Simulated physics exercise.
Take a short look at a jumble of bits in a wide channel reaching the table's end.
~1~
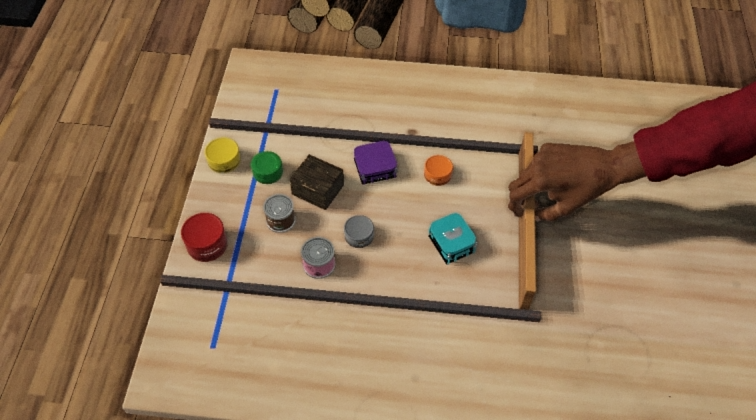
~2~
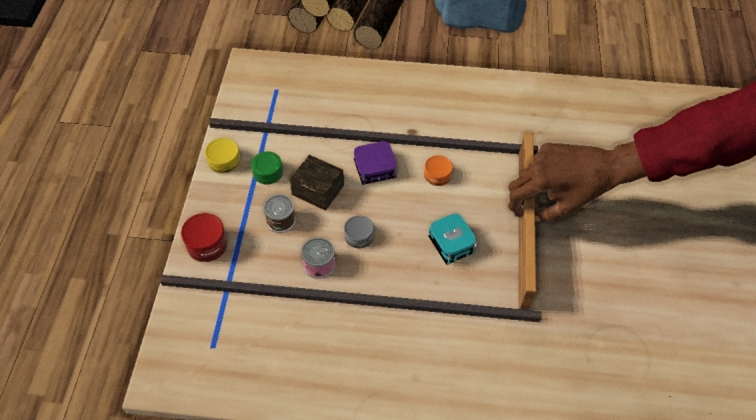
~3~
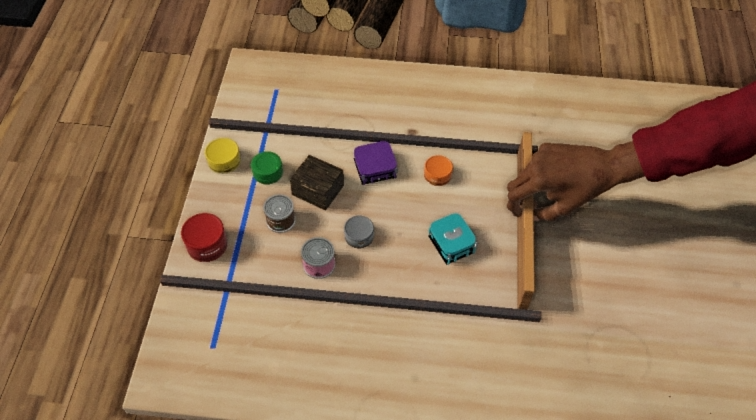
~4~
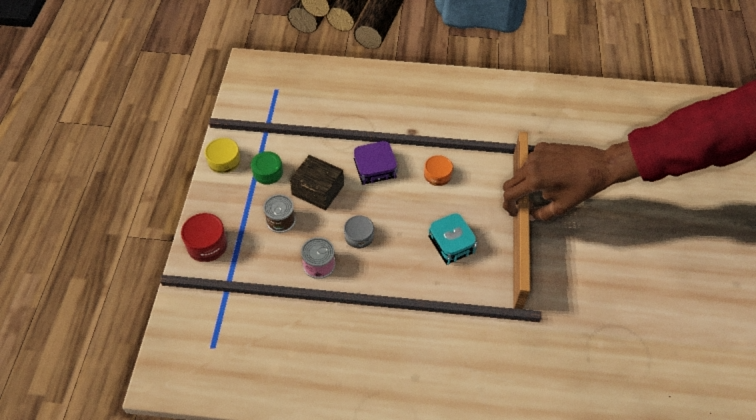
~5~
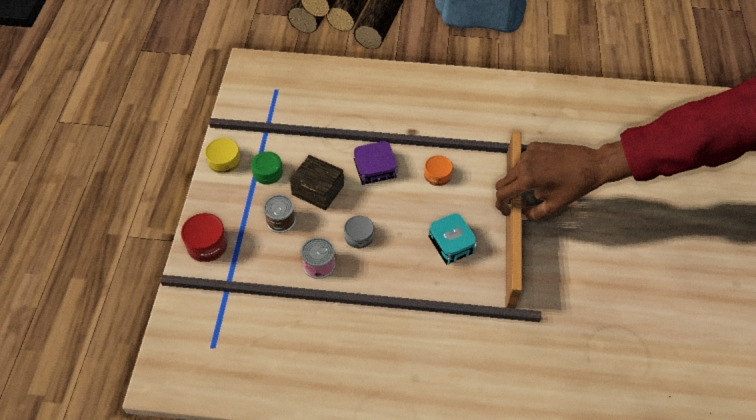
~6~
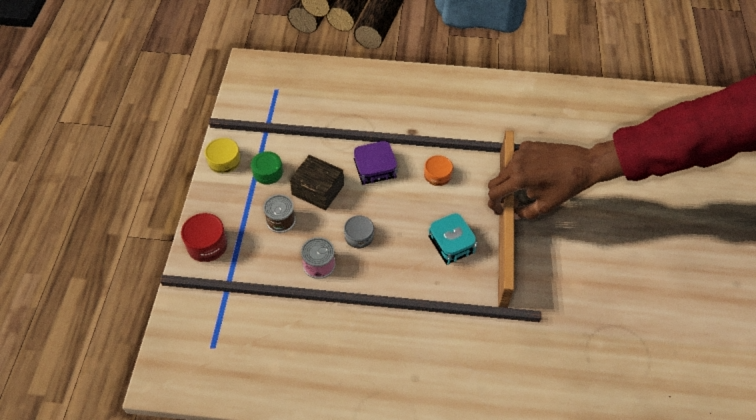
A hand sliding an upright wooden board slightly left between two dark rails, the scattered tubs, pots and blocks staying still.
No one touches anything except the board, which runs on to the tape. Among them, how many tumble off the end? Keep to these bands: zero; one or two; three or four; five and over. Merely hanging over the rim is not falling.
It ends with a lone piece or a pair gone from the top.
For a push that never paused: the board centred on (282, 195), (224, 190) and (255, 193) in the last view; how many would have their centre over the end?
First 0, then 6, then 1.
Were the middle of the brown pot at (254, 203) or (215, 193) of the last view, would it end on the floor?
First: Safe; second: Safe.
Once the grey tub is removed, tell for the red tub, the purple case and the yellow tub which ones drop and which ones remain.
Red tub: Still there. Purple case: Still there. Yellow tub: Over the edge.
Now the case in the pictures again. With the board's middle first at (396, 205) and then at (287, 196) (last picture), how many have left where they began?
I get 4 at the one place and 10 at the other.
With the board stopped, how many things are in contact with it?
My count gives 4.
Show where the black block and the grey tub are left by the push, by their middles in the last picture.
(225, 178) and (193, 225), approximately.
Soon after, none off yet; yellow tub at rest near (223, 156); red tub at rest near (205, 238); green lid at rest near (267, 168).
At rest, the number that fall off is one or two; fallen, yellow tub.
